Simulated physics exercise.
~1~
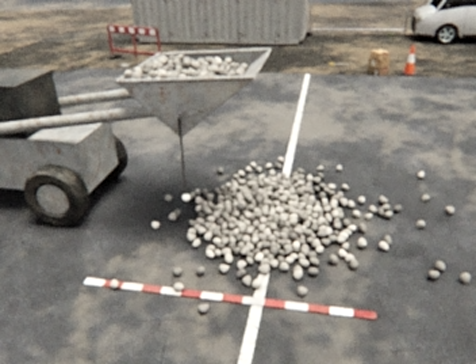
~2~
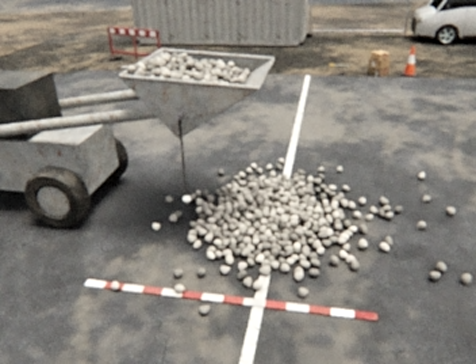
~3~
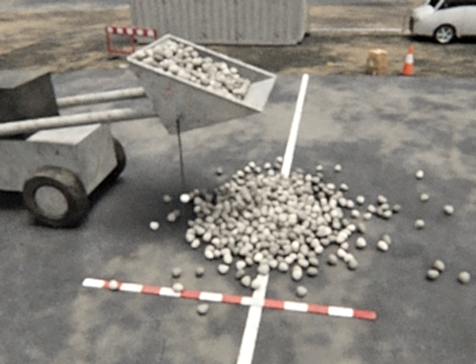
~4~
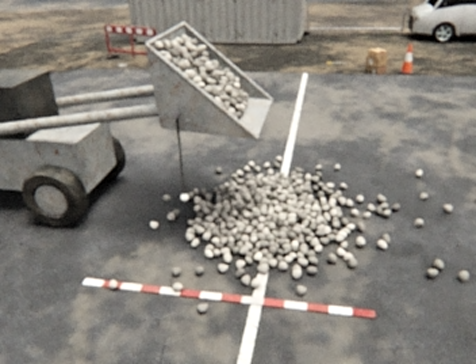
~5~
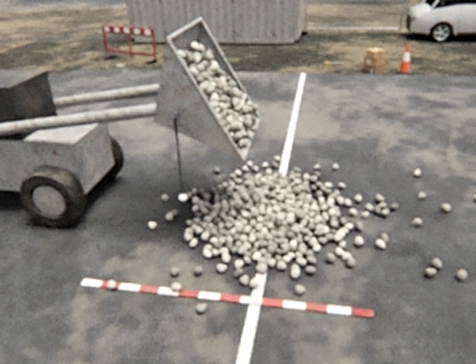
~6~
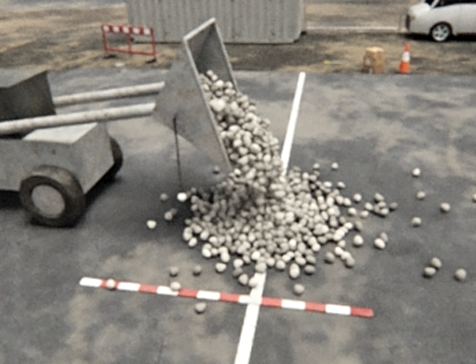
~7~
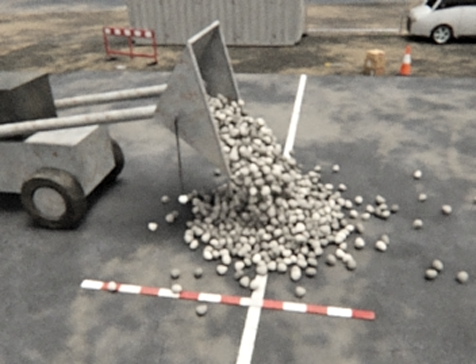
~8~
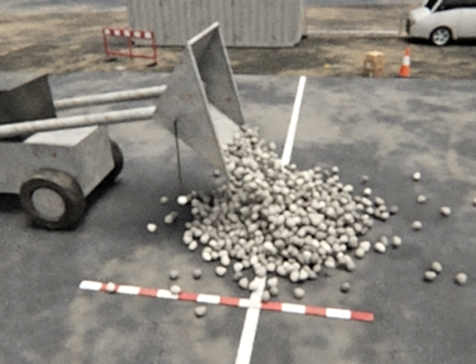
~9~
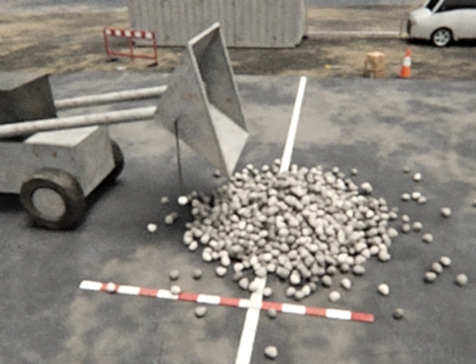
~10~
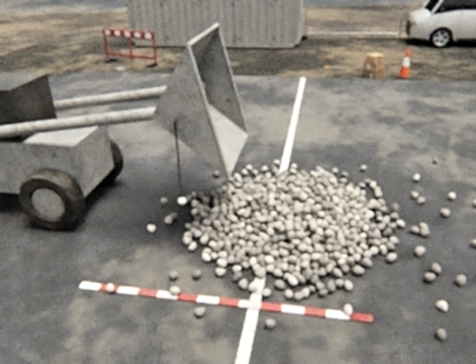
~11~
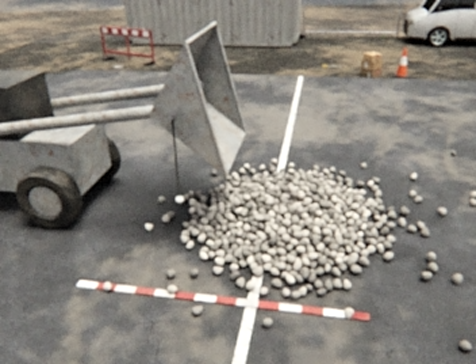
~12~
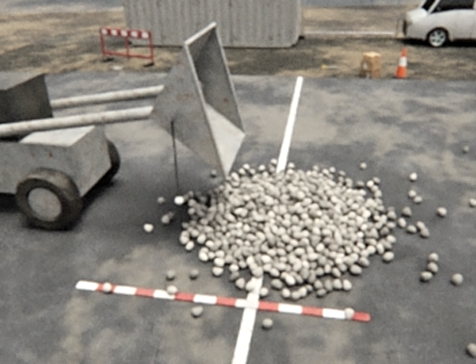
A raised bucket tips and pours its stones onto a loose pile, spreading it rightward.
